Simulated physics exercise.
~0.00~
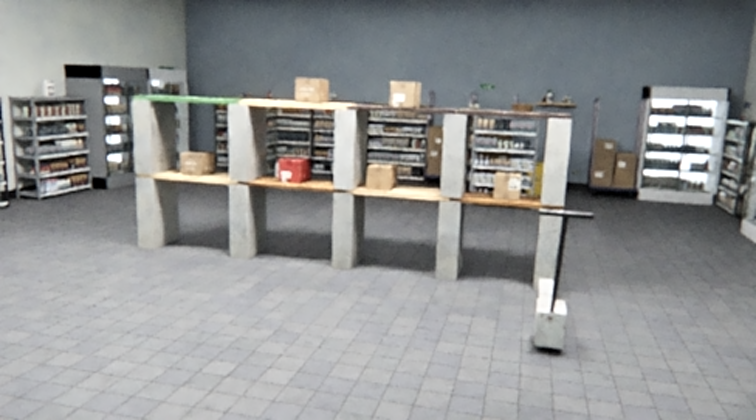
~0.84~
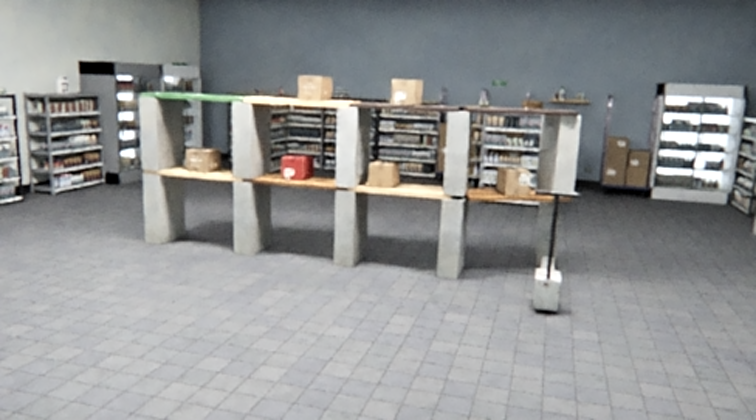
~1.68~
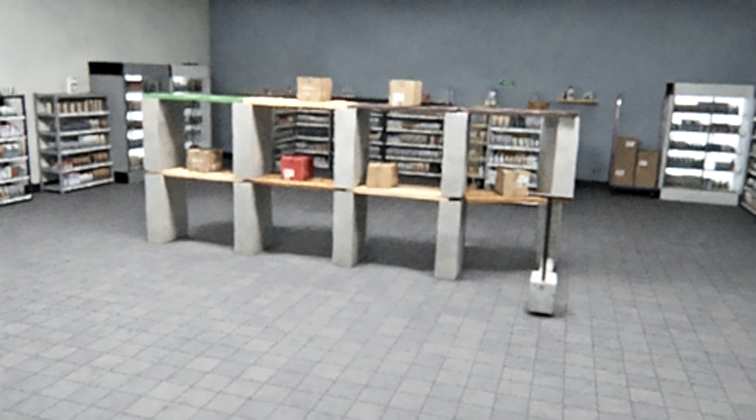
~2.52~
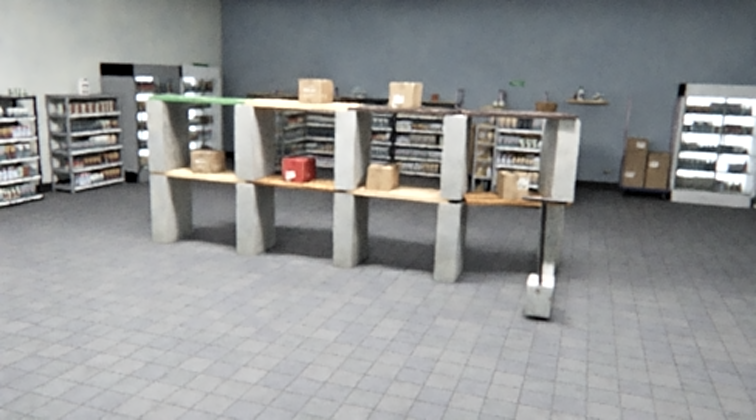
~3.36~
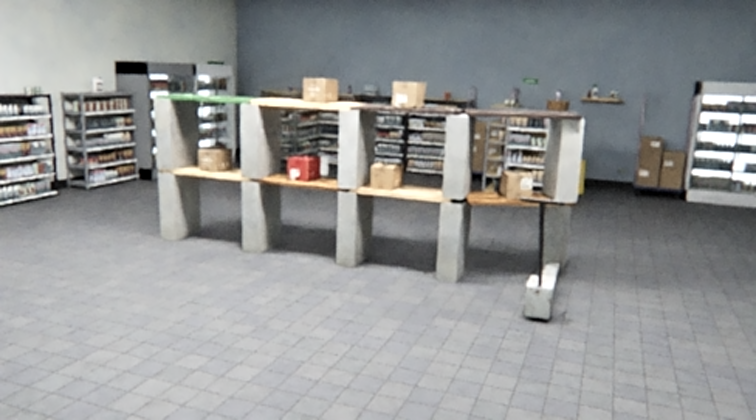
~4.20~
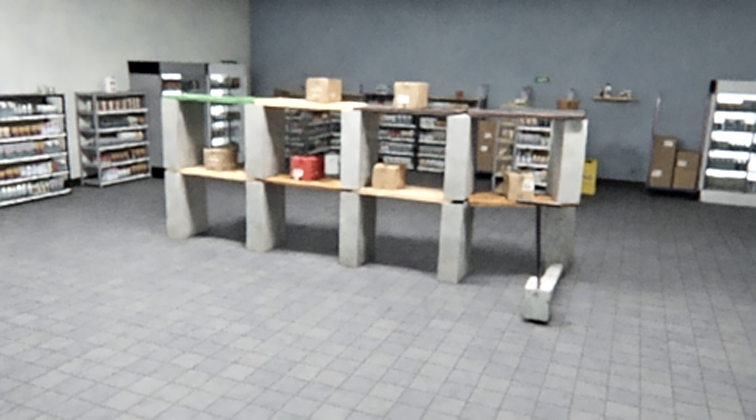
In the video, a narrow floor jack sits at the right end of a two-tier shelf of boards and pale blocks holding cartons, shifting slightly early on as the camera drifts sideways, and the shelf ends standing with the red carton and green board in place.
